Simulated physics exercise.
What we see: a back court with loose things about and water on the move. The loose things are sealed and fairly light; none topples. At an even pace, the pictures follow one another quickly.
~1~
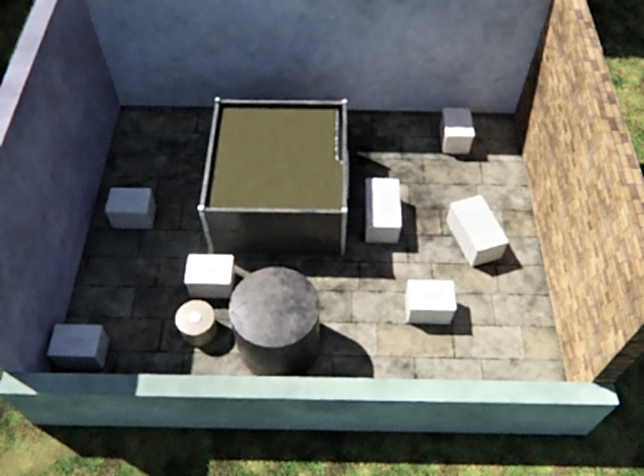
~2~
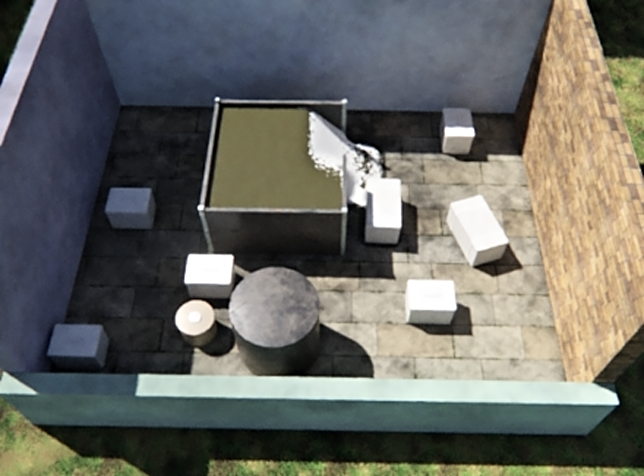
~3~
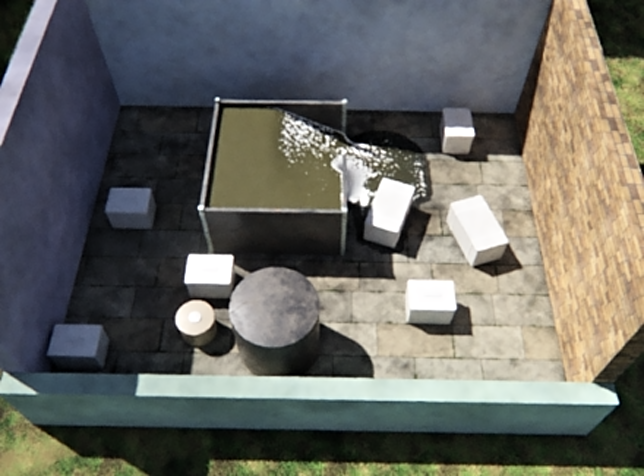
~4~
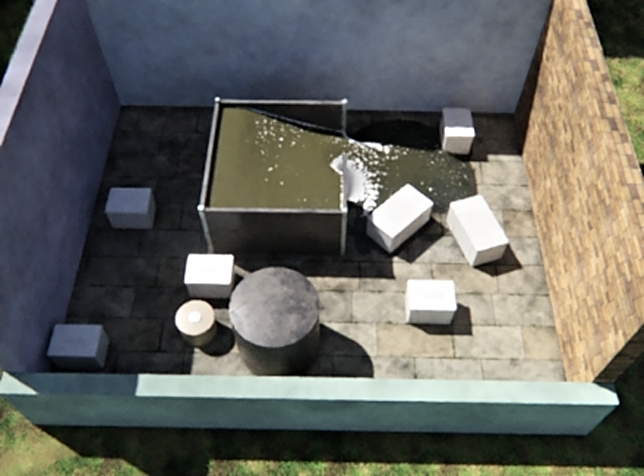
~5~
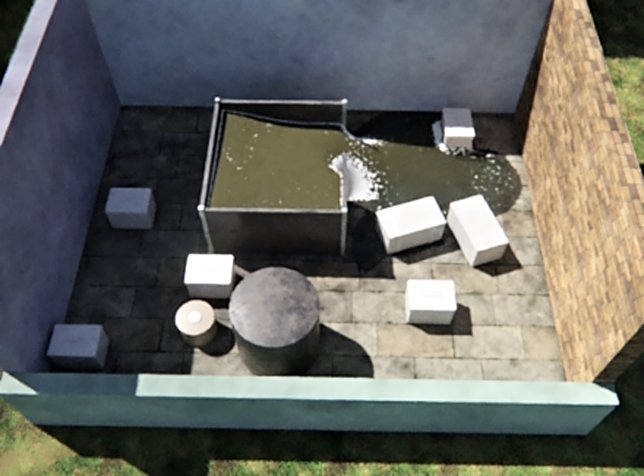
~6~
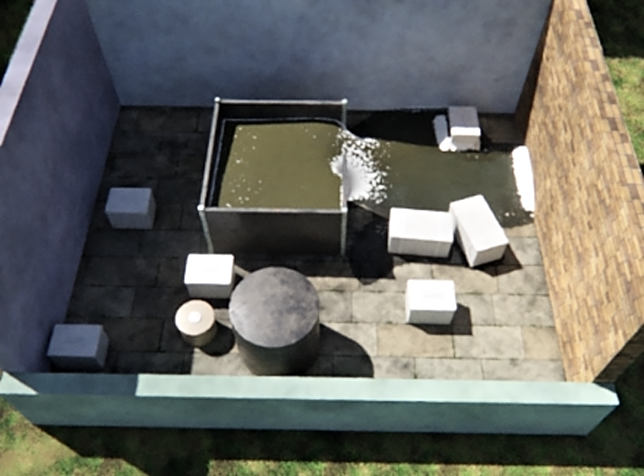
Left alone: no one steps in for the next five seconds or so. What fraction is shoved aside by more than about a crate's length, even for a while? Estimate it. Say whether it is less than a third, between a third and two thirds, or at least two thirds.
It is between a third and two thirds.
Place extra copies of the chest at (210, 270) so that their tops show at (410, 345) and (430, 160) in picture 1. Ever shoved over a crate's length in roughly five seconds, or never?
Result by item: Gets dislodged / gets dislodged.
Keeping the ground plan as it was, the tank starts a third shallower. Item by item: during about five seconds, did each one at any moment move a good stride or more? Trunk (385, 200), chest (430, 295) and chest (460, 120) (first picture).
Per item, in order: Cleared the mark; missed the mark; cleared the mark.
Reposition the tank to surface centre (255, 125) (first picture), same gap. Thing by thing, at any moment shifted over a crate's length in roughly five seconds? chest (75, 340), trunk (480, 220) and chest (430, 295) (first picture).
The first: Did not travel far; the second: Travelled far enough; the third: Travelled far enough.
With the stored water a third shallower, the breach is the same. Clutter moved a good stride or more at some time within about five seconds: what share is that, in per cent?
Around 40 in a hundred.
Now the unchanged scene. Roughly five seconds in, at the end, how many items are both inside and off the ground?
Result - 3.
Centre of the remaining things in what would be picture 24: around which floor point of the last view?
Close to pixel (293, 301).
A moment on, 2 of 8 are well off their spots; 1 afloat.
Next, 3 of 8 are well off their spots; 1 afloat.
Later, 3 of 8 are well off their spots; 2 afloat.
In the end, 4 of 8 are well off their spots, and 4 have been at some point; 3 afloat.
